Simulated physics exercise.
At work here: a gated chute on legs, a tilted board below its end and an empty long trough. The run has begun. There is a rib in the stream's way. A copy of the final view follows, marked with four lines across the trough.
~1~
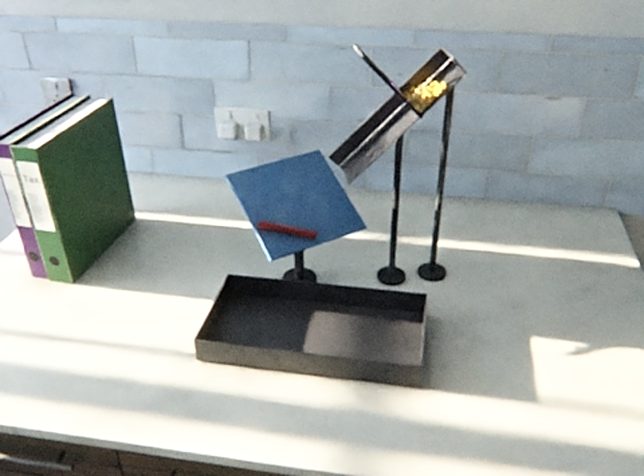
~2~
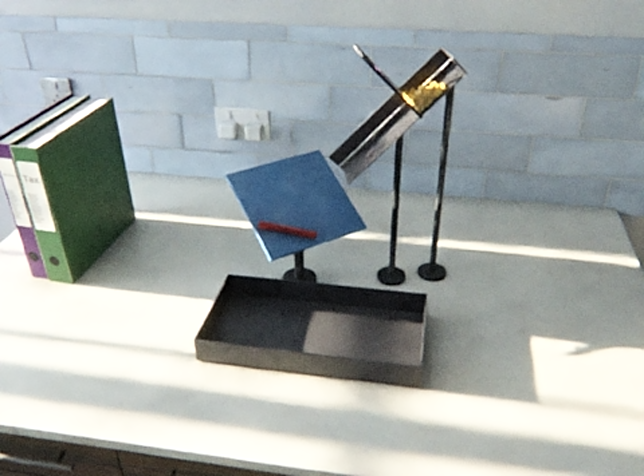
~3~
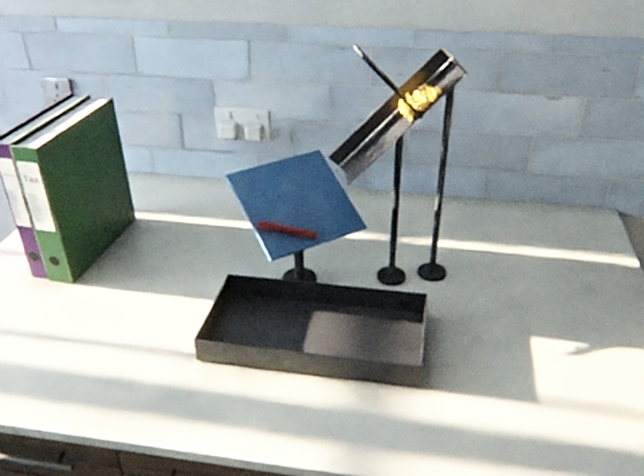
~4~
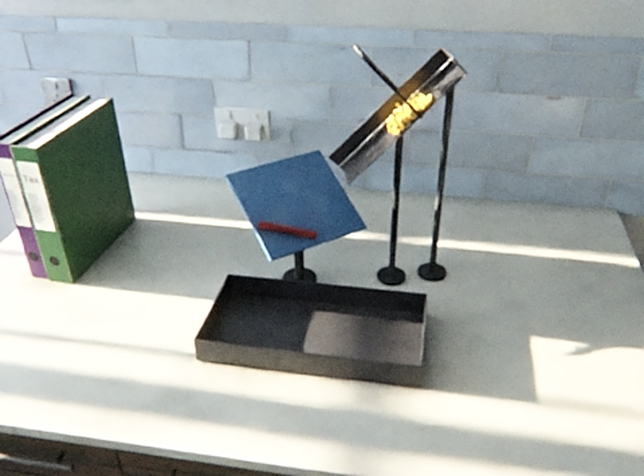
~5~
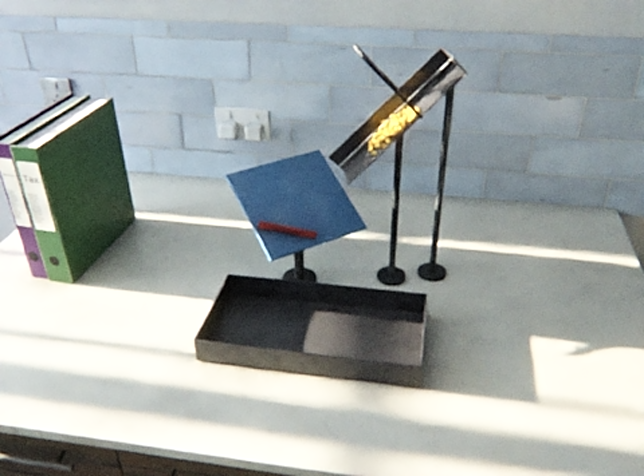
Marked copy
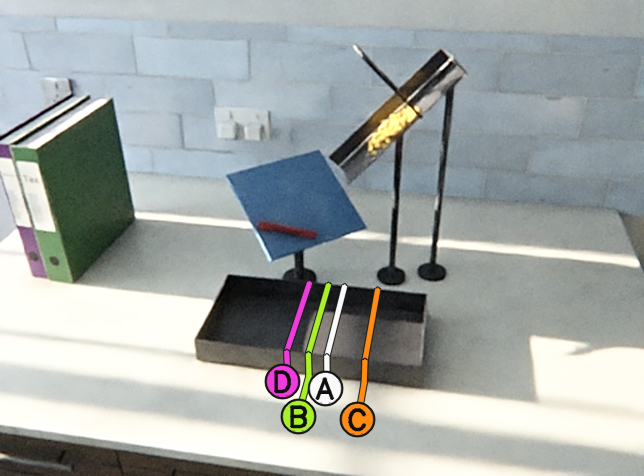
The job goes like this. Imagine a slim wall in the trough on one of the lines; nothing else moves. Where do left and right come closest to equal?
I would pick line A.
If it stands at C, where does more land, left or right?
The left side.
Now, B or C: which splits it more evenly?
Here it is line B.
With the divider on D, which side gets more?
More lands on the right.
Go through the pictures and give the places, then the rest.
Load behind the gate near (423, 94), puffed corn balls; lip of the chute near (346, 177), sloping fairly steeply, in the first frame.
Middle of the board near (297, 201), tilted fairly steeply; middle of its low edge near (321, 243); of its high edge near (274, 161), in the second frame.
Front corners of the trough near (194, 340) and (421, 366), empty; front of the load near (403, 110), in the third frame.
Middle of the load near (406, 111); its front near (391, 130), close to a third of the way to the lip; rib from (259, 222) to (317, 233), in the fourth frame.
Middle of the load near (392, 125); its front near (371, 149), close to two thirds of the way to the lip, in the fifth frame.
On the marked copy, line A crosses the front rim at (327, 355); line B crosses the front rim at (308, 353); line C crosses the front rim at (365, 360); line D crosses the front rim at (286, 350).
If A is chosen, of what is caught, close to half on the left of the divider, close to half on the right.
If B is chosen, of what is caught, a small share on the left of the divider, the bulk on the right.
If C is chosen, of what is caught, the whole lot on the left of the divider, none at all on the right.
If D is chosen, of what is caught, a small share on the left of the divider, the bulk on the right.
